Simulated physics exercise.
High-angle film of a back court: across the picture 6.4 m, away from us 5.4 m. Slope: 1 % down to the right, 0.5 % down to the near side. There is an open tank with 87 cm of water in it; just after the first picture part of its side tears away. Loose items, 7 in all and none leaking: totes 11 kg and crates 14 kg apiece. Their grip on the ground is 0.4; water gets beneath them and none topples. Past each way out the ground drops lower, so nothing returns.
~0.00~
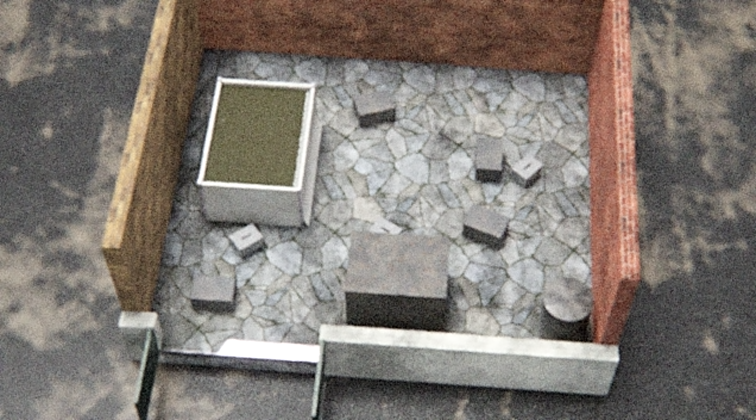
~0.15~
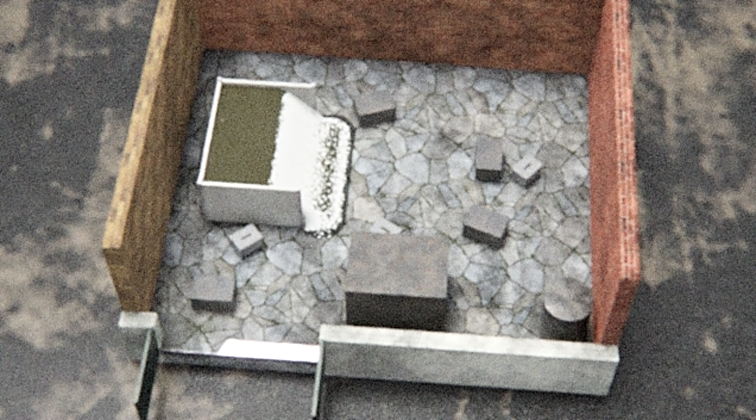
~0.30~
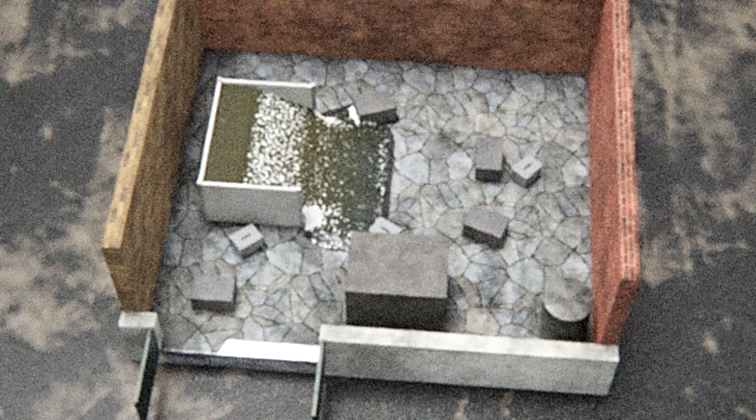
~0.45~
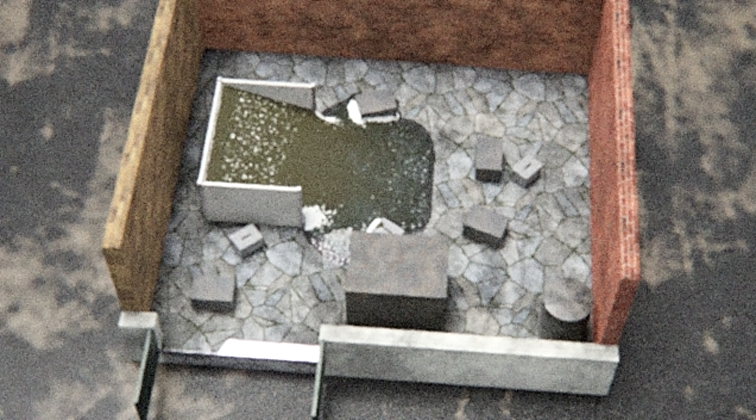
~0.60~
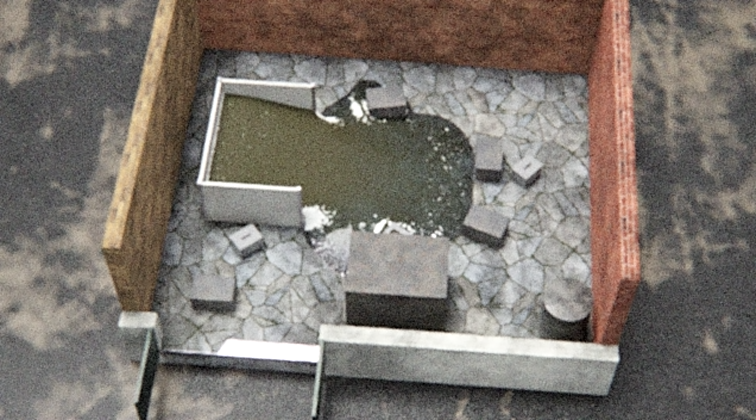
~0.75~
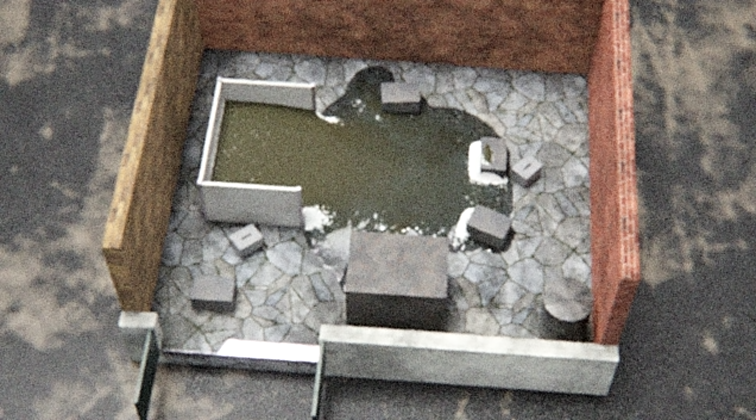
The clip opens on a walled, stone-paved court with scattered grey boxes and an open tank of murky green water at left. The tank's right side gives way, and water pours out in white froth, then spreads rightward past the large block, nudging the upper box right and surrounding others.
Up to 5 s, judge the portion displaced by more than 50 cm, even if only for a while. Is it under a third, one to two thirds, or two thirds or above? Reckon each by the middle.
The share ends up at two thirds or past it.
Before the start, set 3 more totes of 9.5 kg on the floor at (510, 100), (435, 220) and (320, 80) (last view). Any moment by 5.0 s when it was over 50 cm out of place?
In the order asked: Above the mark; above the mark; below the mark.
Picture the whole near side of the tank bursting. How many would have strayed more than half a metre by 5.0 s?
Then 2 of them would.
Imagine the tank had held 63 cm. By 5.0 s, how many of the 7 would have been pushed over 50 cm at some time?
Then 5 of them.
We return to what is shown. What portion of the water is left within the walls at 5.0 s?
Close to 100 in a hundred parts remain.
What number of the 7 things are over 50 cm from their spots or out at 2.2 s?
4.
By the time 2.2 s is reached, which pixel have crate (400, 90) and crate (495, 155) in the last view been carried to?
First near (549, 64), second near (572, 93).
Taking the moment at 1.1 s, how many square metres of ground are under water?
17 m2.
After 1.1 s 4 of 7 are over 50 cm from their spots; 0 afloat.
After 2.2 s 4 of 7 are over 50 cm from their spots; 5 afloat.
After 3.5 s 5 of 7 are over 50 cm from their spots; 4 afloat.
After 5.0 s 5 of 7 are over 50 cm from their spots, and 5 have been at some point; 5 afloat.
